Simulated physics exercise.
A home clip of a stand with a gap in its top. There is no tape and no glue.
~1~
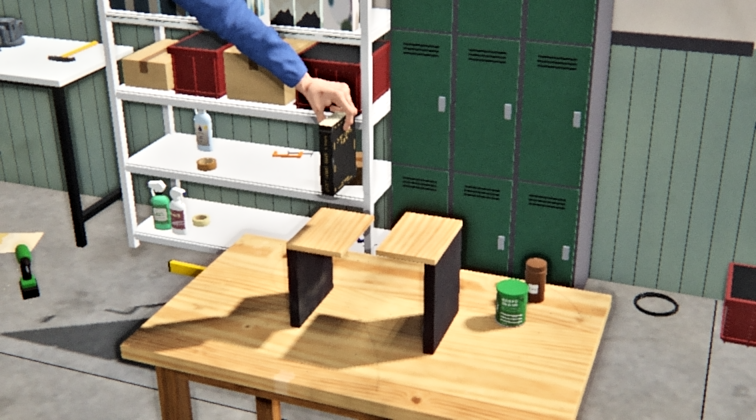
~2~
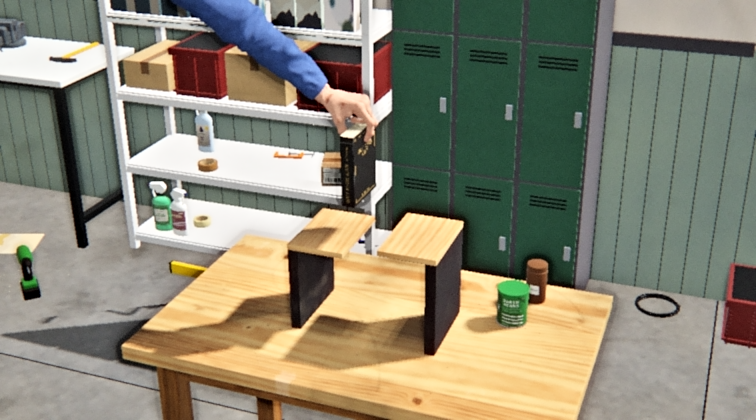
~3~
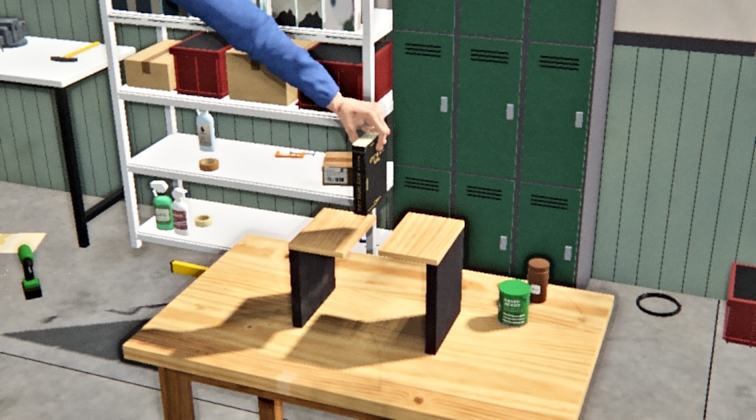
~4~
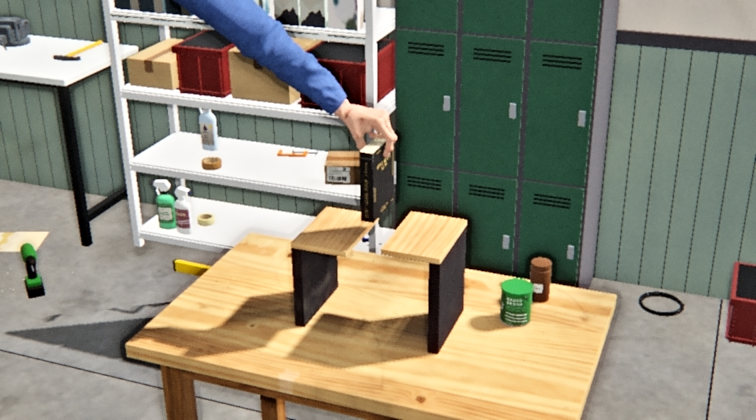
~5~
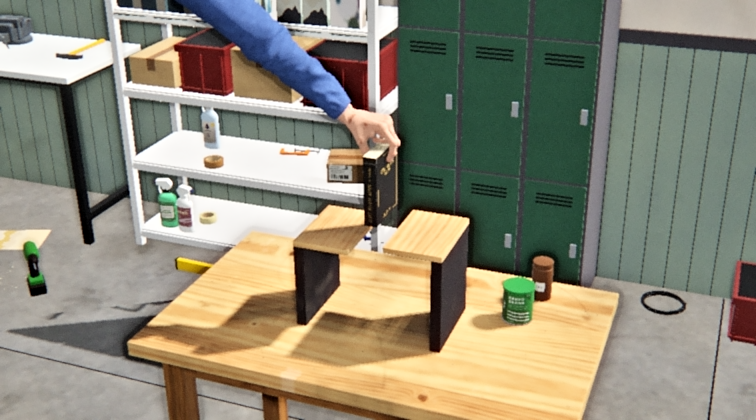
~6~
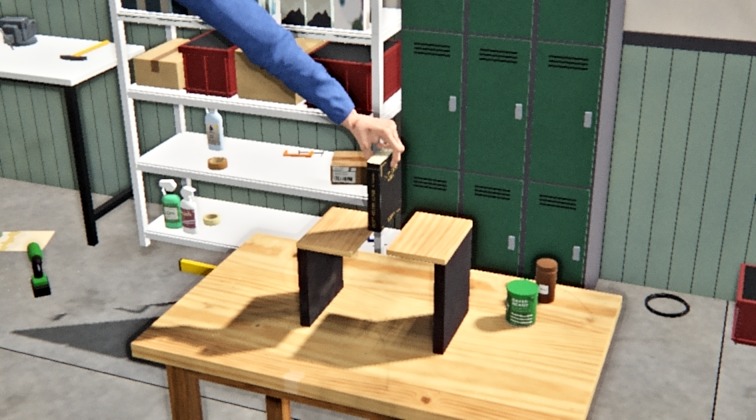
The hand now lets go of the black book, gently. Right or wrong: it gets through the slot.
Right.
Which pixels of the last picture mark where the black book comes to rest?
End position, last frame: About (385, 289).
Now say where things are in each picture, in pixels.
In the first frame, on its way; black book (338, 151); brown jar (535, 281).
In the second frame, on its way; black book (359, 162); brown jar (537, 282).
In the third frame, on its way; black book (371, 171); brown jar (538, 281).
In the fourth frame, on its way; black book (377, 177); brown jar (540, 280).
In the fifth frame, on its way; black book (381, 182); brown jar (542, 279).
In the sixth frame, poised above the slot; black book (385, 187); brown jar (546, 281).
Then, 0.30 s past the last view, black book displaced about its own width near (385, 254).
Then, 0.40 s past the last view, black book displaced well along near (385, 280).
Finally, moved from the start, black book; the other 2 still in place. Final places as the last picture's camera would see them, black book near (385, 289). The book reaches the table.
